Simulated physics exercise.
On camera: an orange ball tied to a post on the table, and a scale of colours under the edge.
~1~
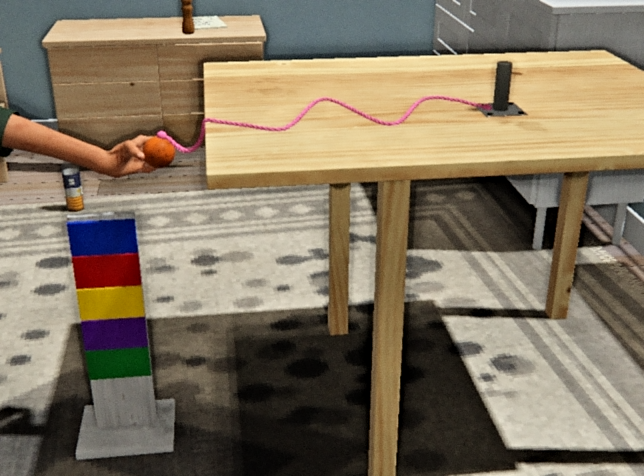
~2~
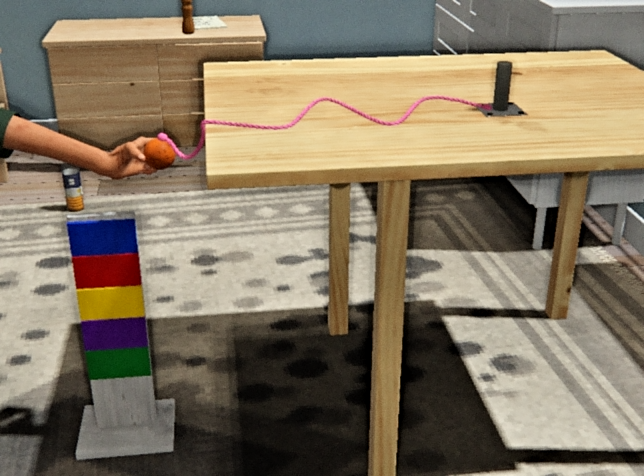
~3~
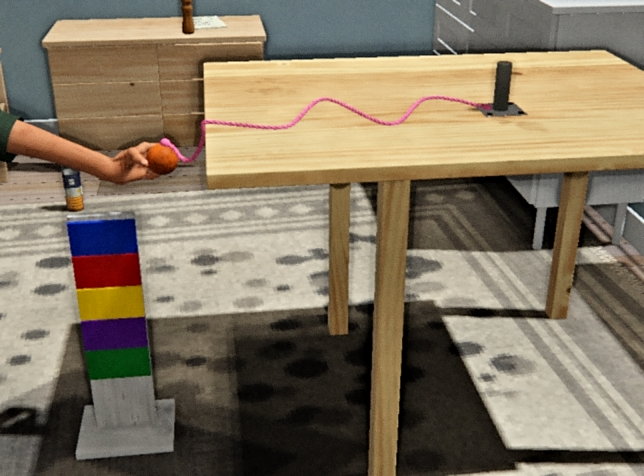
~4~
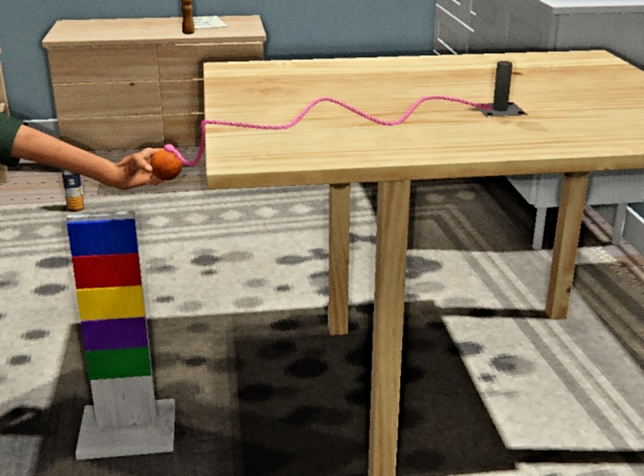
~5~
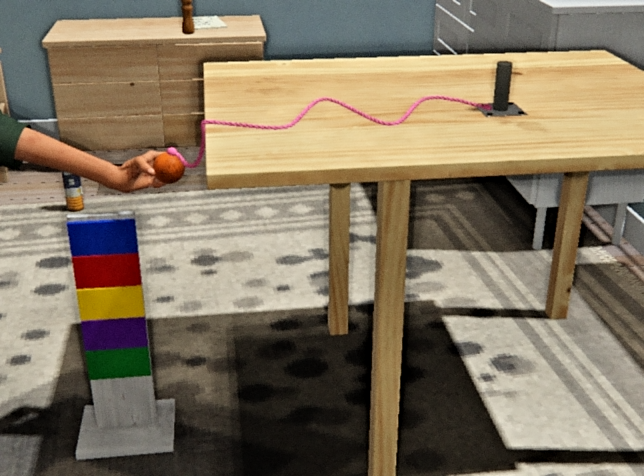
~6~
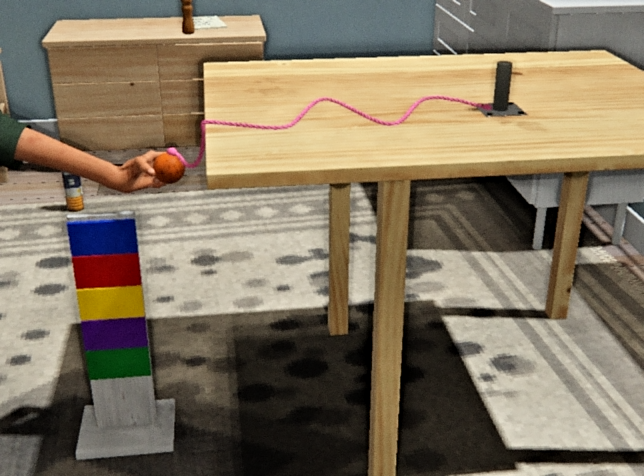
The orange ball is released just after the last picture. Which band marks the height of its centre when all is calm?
The green one.
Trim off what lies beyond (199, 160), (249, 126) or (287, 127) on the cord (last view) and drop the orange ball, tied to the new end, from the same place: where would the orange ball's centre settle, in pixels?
Near (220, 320), (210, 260) and (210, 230).
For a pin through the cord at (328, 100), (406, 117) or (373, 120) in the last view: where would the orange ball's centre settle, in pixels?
About (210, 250), (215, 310) and (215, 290).
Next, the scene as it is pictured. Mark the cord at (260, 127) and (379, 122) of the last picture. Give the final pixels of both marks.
Near (213, 235) and (305, 116).
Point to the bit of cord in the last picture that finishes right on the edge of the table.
Near (321, 100).
Soon after, ball near (202, 350); level with green.
Then, ball near (229, 356); level with green.
At rest, ball near (222, 357); level with green. The cord holds its middle at green.
